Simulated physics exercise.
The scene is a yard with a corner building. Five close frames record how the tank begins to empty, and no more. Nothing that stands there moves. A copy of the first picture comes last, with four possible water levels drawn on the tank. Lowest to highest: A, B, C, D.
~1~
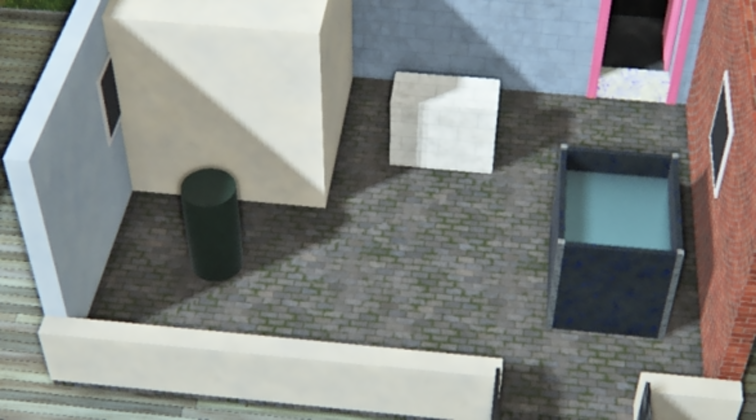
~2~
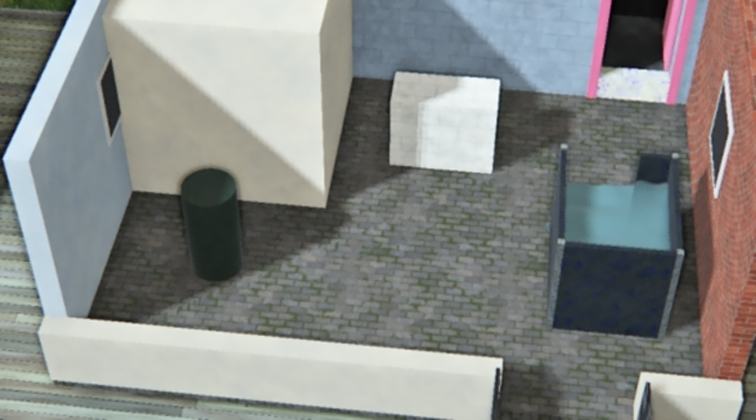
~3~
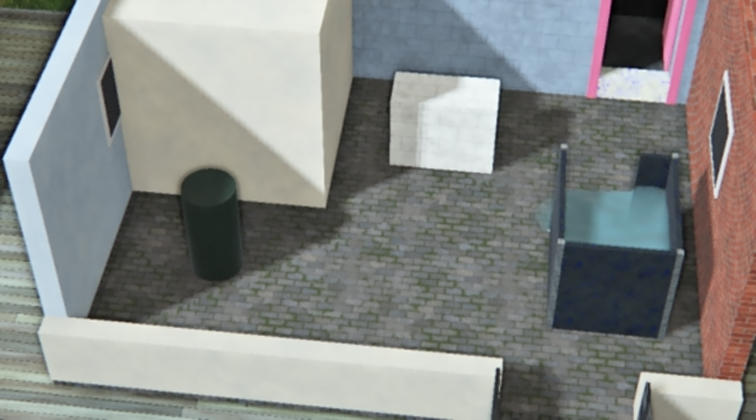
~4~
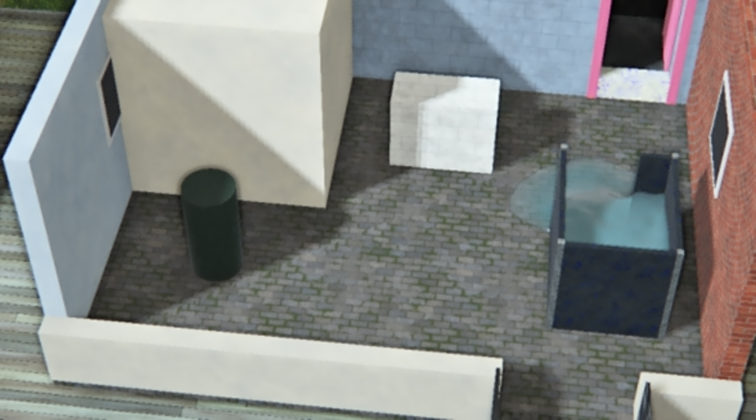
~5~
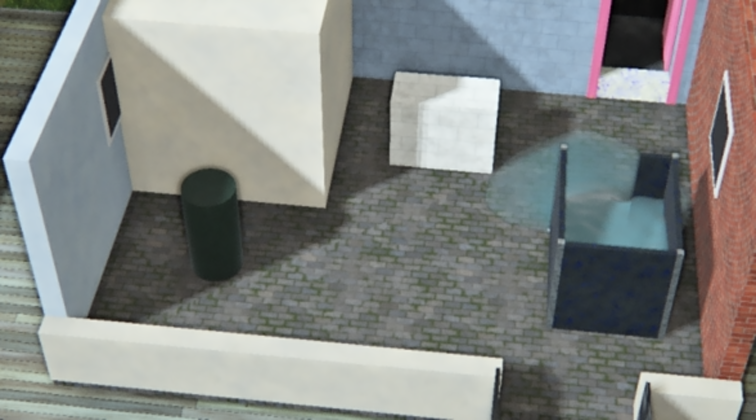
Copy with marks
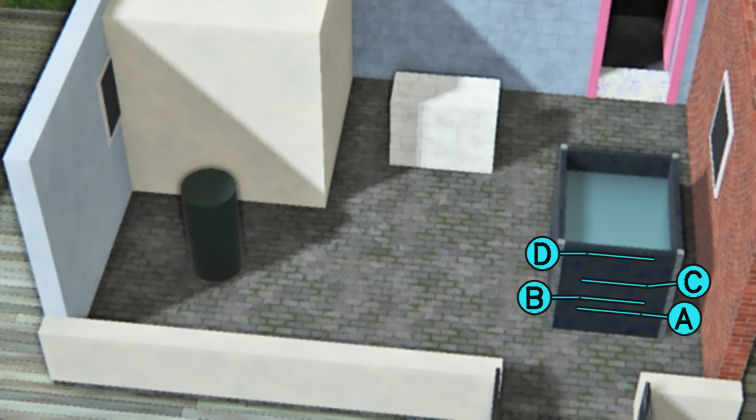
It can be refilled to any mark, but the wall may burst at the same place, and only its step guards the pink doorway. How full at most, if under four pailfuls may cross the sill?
C will do.
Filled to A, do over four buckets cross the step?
No, not at all.
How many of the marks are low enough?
Three.
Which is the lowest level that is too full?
The answer is D.
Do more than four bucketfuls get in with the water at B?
No.
On the marked copy, A at (609, 311); B at (611, 300); C at (614, 283); D at (619, 256); from the bottom up A, B, C, D.
With A, nothing gets over.
With B, nothing gets over.
With C, a splash gets over, under a bucket.
With D, about 9 bucketfuls get in.
